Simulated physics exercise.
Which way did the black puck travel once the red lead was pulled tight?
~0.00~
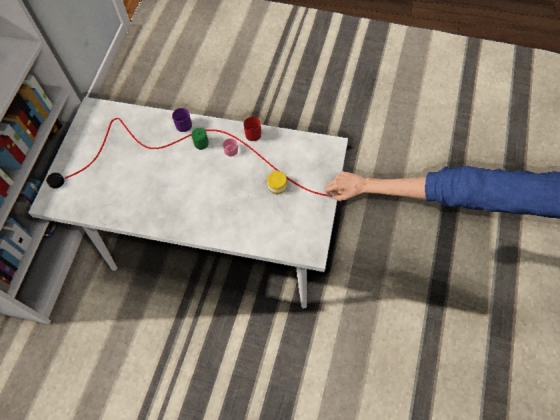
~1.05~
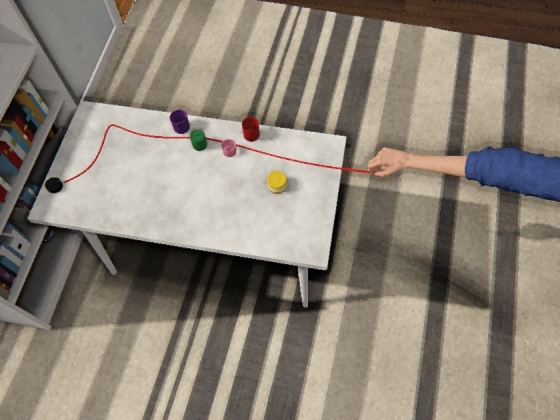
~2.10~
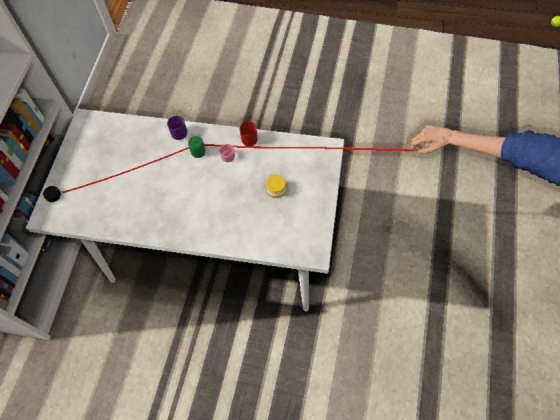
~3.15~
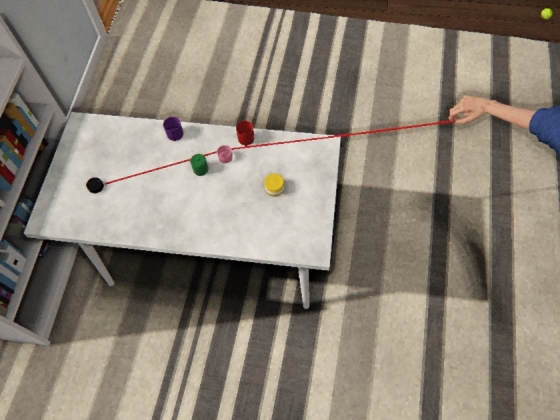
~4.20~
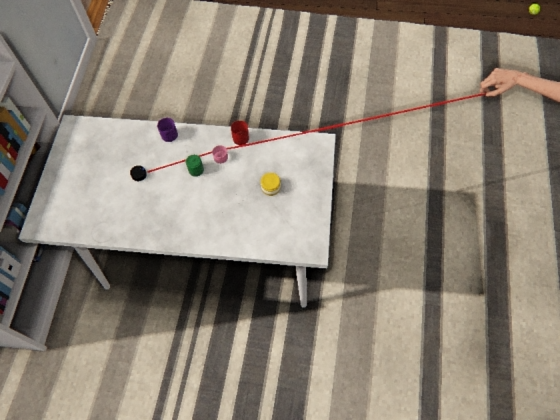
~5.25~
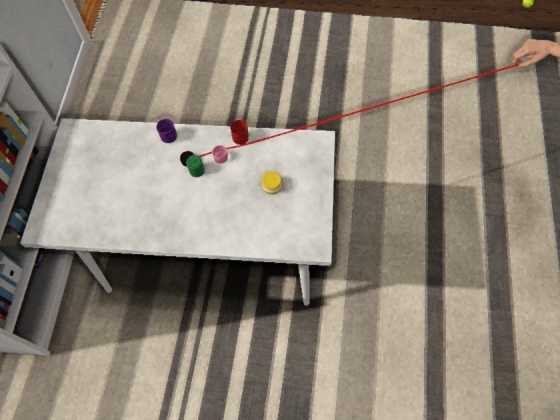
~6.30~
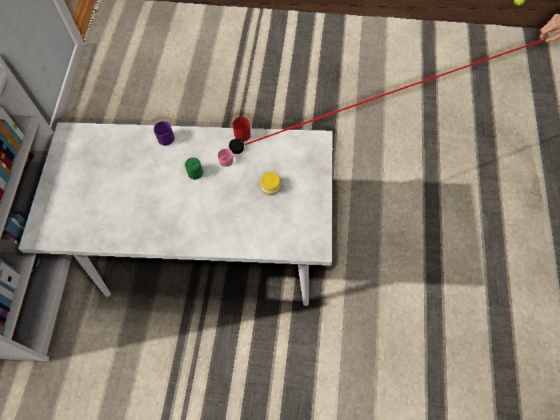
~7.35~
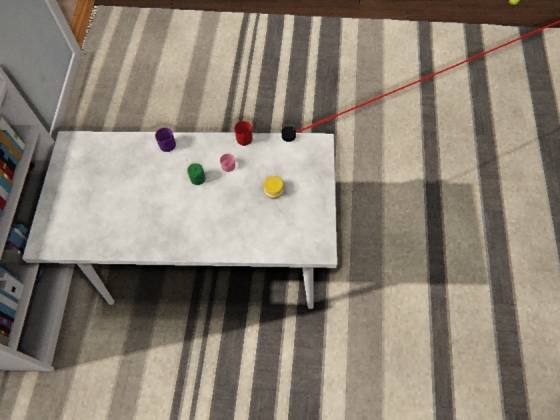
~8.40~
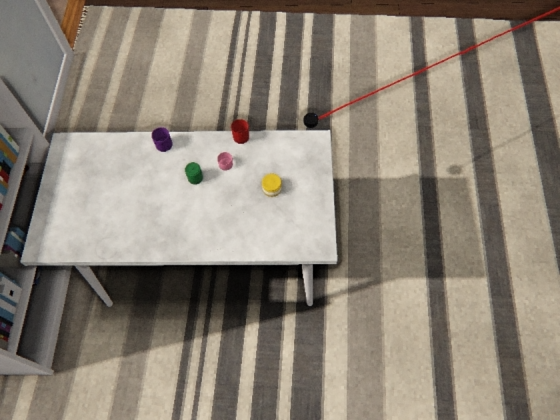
It slid to the right across the table, following the pull of the red lead.
